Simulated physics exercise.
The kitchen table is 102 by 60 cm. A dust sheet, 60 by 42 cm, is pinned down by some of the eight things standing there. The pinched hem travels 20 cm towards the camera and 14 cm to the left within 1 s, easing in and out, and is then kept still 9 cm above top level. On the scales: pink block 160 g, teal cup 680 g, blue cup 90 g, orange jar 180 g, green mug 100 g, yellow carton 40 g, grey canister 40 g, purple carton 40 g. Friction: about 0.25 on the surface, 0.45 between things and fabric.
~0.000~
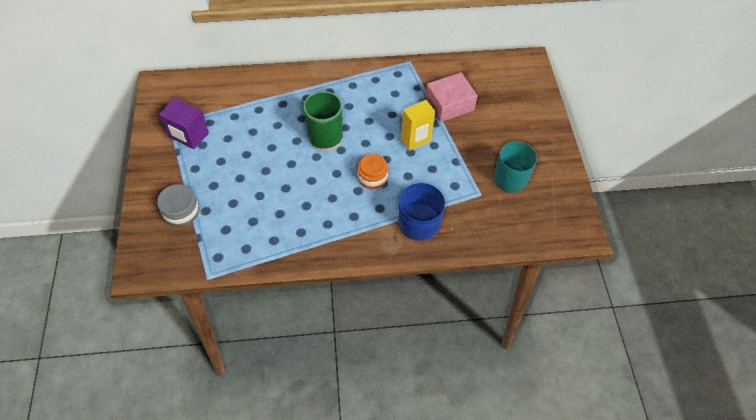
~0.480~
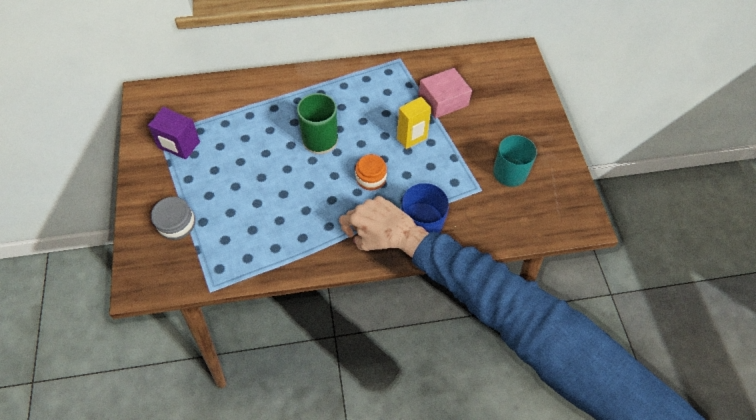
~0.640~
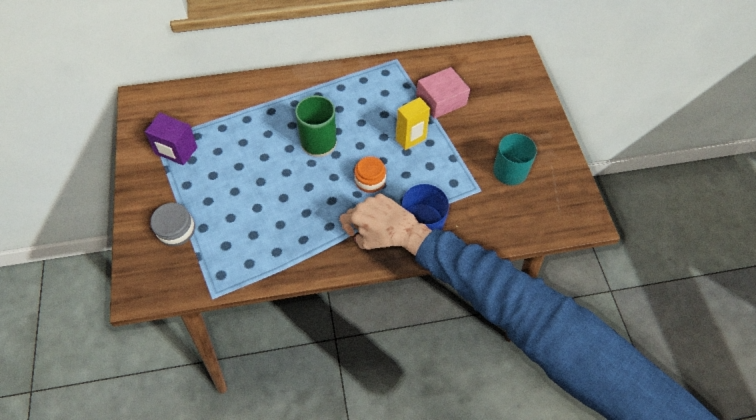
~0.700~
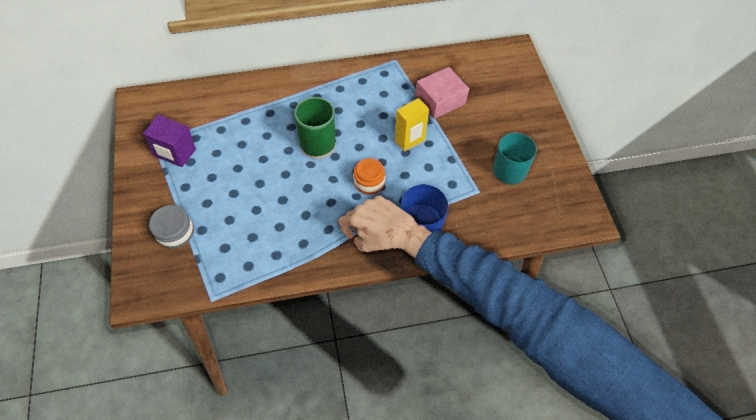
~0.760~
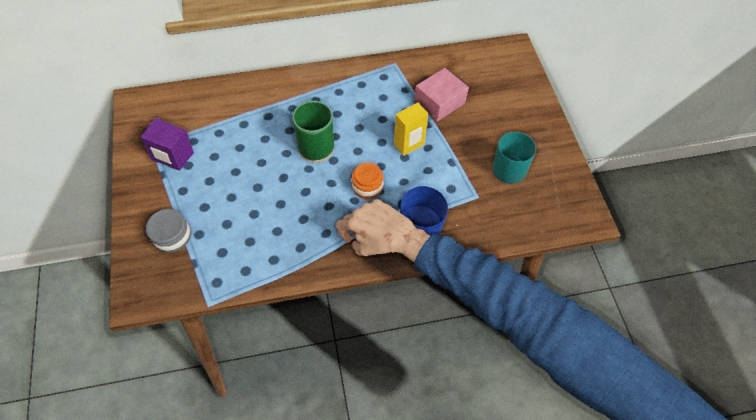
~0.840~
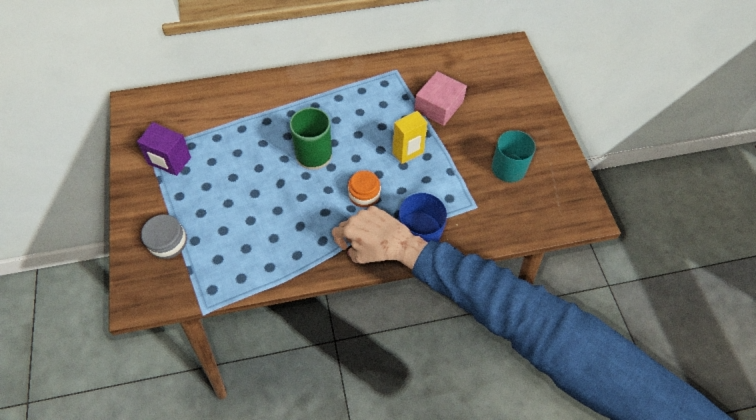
On a wooden kitchen table, a hand slightly drags a spotted cloth carrying several items.
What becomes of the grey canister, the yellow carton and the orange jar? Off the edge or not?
Result: Grey canister remains up there, yellow carton drops off, orange jar drops off.
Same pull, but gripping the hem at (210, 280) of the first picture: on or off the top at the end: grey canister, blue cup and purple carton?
Then: Grey canister drops off, blue cup falls off, purple carton goes over.
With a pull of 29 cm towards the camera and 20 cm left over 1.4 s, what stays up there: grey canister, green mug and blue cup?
Then: Grey canister remains, green mug drops off, blue cup goes over.
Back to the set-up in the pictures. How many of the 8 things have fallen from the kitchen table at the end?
3 of them.
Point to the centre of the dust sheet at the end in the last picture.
Around (261, 279).
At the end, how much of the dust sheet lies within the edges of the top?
Some 50 per cent of it.
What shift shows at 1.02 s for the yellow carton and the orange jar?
About: Yellow carton 10 cm, orange jar 10 cm.
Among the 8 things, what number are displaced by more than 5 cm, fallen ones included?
I count 7.
After 1.0 s, 100 % of the dust sheet is still over the top; yellow carton 11 cm off its start, orange jar 10 cm off its start, grey canister 4 cm off its start.
After 1.2 s, 85 % of the dust sheet is still over the top; yellow carton 21 cm off its start, orange jar 19 cm off its start, grey canister 6 cm off its start.
After 1.4 s, 70 % of the dust sheet is still over the top; yellow carton 30 cm off its start at (394, 230), orange jar 27 cm off its start at (325, 279), grey canister 8 cm off its start at (145, 254).
After 1.6 s, 60 % of the dust sheet is still over the top; yellow carton 40 cm off its start, orange jar on its side, 33 cm off its start, grey canister 9 cm off its start.
After 3.2 s, 50 % of the dust sheet is still over the top; yellow carton over the edge, orange jar over the edge, grey canister 9 cm off its start at (144, 259), blue cup over the edge.
